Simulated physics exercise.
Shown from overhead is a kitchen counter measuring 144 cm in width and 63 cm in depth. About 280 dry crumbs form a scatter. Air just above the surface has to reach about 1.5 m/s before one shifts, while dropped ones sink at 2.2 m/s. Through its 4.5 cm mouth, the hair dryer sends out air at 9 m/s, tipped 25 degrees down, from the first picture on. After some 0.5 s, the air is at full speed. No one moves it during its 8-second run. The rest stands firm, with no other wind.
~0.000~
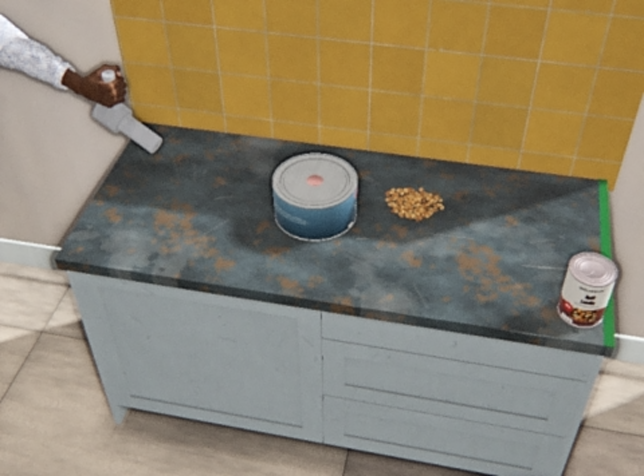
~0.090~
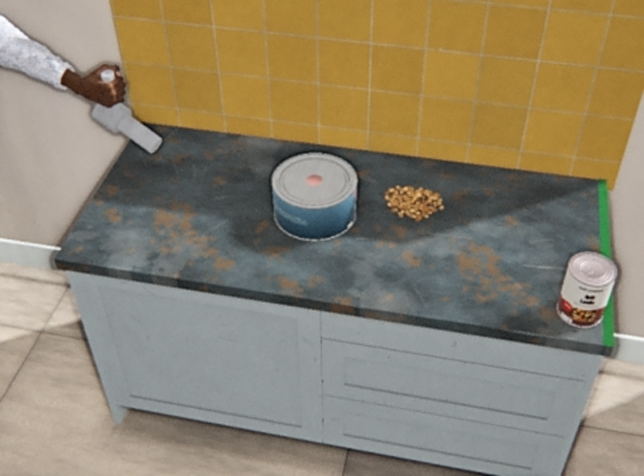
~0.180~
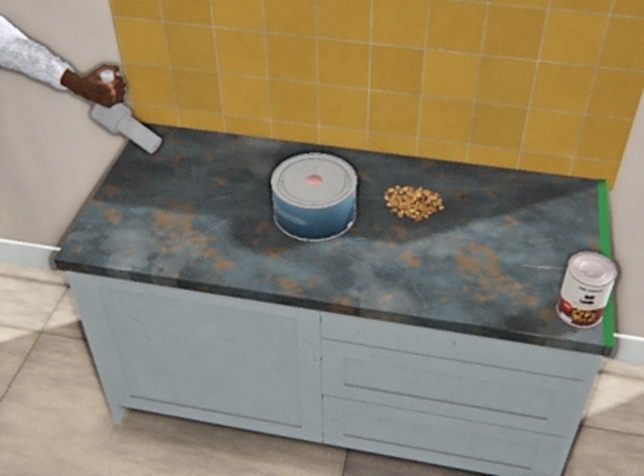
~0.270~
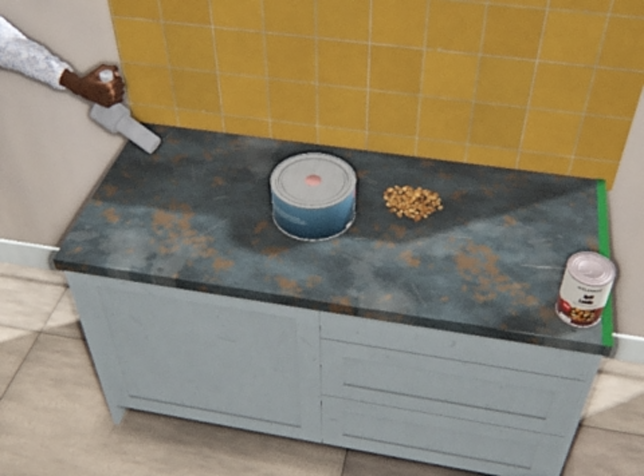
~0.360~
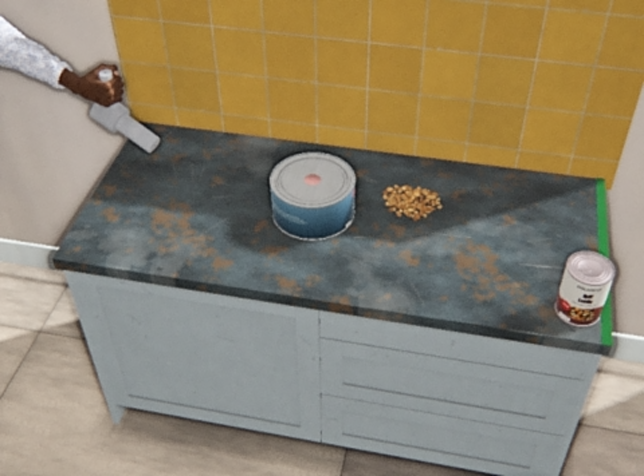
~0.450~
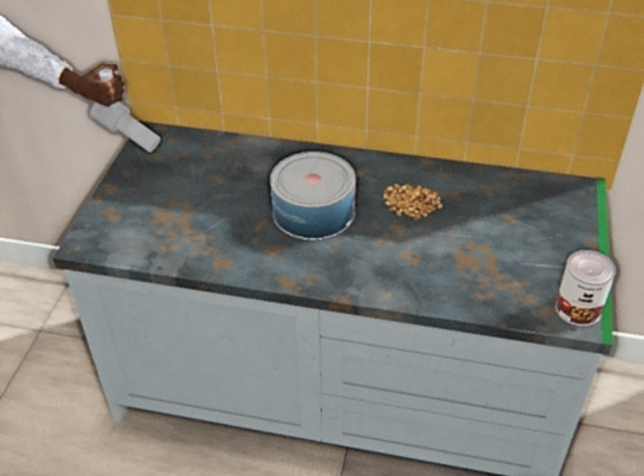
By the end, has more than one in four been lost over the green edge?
No.
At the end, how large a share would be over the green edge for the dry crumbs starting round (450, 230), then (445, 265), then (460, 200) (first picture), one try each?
In turn: 0 per cent, 0 per cent, 20 per cent.
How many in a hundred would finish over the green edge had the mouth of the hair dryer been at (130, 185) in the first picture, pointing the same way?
0 per cent, roughly.
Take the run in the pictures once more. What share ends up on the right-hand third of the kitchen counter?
Near 30 per cent at the end.
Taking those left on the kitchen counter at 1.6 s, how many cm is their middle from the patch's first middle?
I'd guess near 0 cm.
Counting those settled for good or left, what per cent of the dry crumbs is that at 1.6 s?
Close to 40 % of them.
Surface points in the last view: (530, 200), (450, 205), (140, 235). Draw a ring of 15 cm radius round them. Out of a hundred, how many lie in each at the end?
In turn about 15 %, 60 %, 0 %.
After 1.6 s the count stands so, 0 % are over the green edge; the middle of those still in play is near (416, 201).
After 2.6 s the count stands so, 2 % are over the green edge; the middle of those still in play is near (416, 203).
After 4.4 s the count stands so, 6 % are over the green edge; the middle of those still in play is near (416, 203).
After 8.0 s, at the end, 8 % are over the green edge; the middle of those still in play is near (417, 204).
